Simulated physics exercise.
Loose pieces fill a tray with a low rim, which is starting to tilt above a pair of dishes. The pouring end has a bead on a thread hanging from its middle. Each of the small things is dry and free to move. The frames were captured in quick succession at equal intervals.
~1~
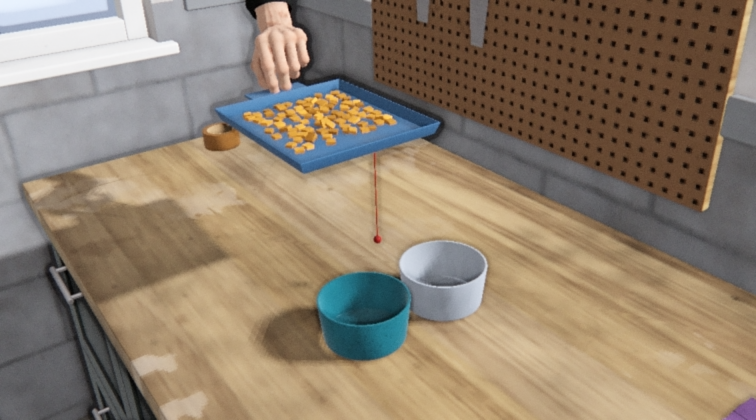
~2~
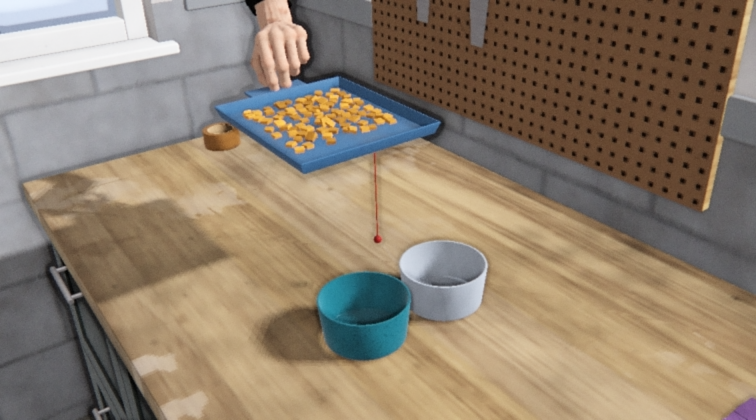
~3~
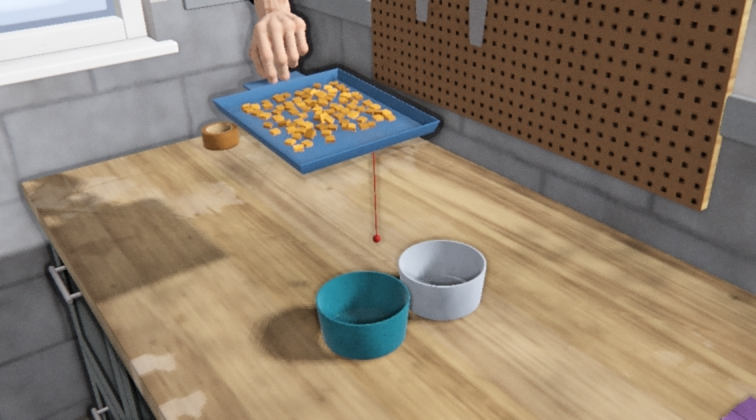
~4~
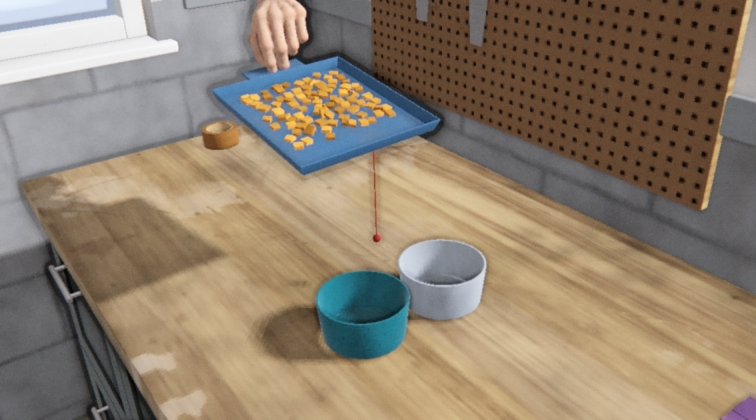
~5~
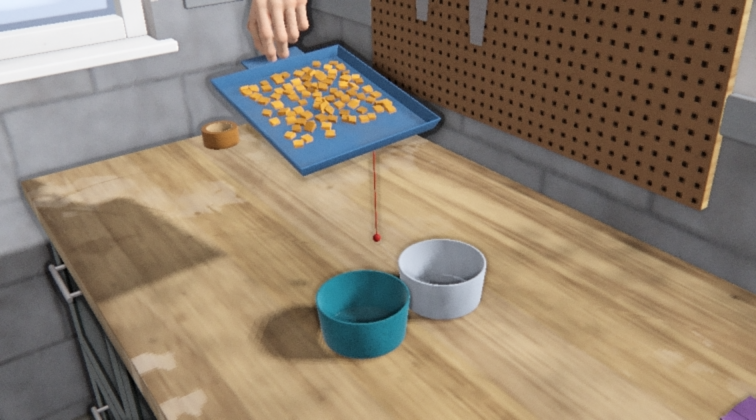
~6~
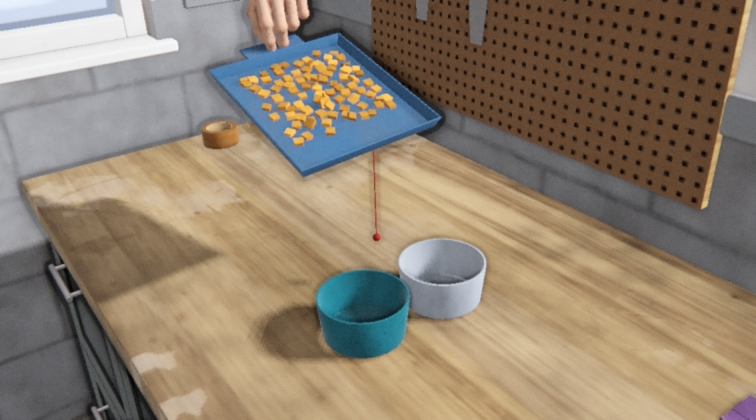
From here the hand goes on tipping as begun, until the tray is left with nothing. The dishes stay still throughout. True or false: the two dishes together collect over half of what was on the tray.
False, they collect less than half.
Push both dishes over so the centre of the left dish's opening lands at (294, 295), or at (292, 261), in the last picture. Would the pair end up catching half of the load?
First shift, a majority share; second shift, a minority share.
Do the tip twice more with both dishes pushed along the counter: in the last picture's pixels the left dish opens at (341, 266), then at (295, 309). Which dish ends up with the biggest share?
Well, first the left-hand one, then the right-hand one.
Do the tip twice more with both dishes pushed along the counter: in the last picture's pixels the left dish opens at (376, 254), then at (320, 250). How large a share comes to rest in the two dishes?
Roughly 40 % and 10 %.
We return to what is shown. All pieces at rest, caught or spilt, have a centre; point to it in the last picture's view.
Resting centre, last picture - approx. (343, 316).
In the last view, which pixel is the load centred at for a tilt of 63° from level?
In the last view the centre sits at roughly (341, 155).
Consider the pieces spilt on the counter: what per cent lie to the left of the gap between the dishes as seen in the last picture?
Near 90 in a hundred.
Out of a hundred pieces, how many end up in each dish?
Left dish around 30, right dish around 10, both in a hundred.
Soon, tray tipped steeply; most on the tray; a stray few in the left dish; a stray few in the right dish; a stray few outside both; a small part in the air.
A while on, tray tipped past a quarter turn; about a quarter in the left dish; a small part in the right dish; about half outside both; about a quarter in the air.
Towards the end, tray tipped past a quarter turn; about a quarter in the left dish; a small part in the right dish; about two thirds outside both.
Finally, tray tipped past a quarter turn; about a quarter in the left dish; a small part in the right dish; about two thirds outside both.
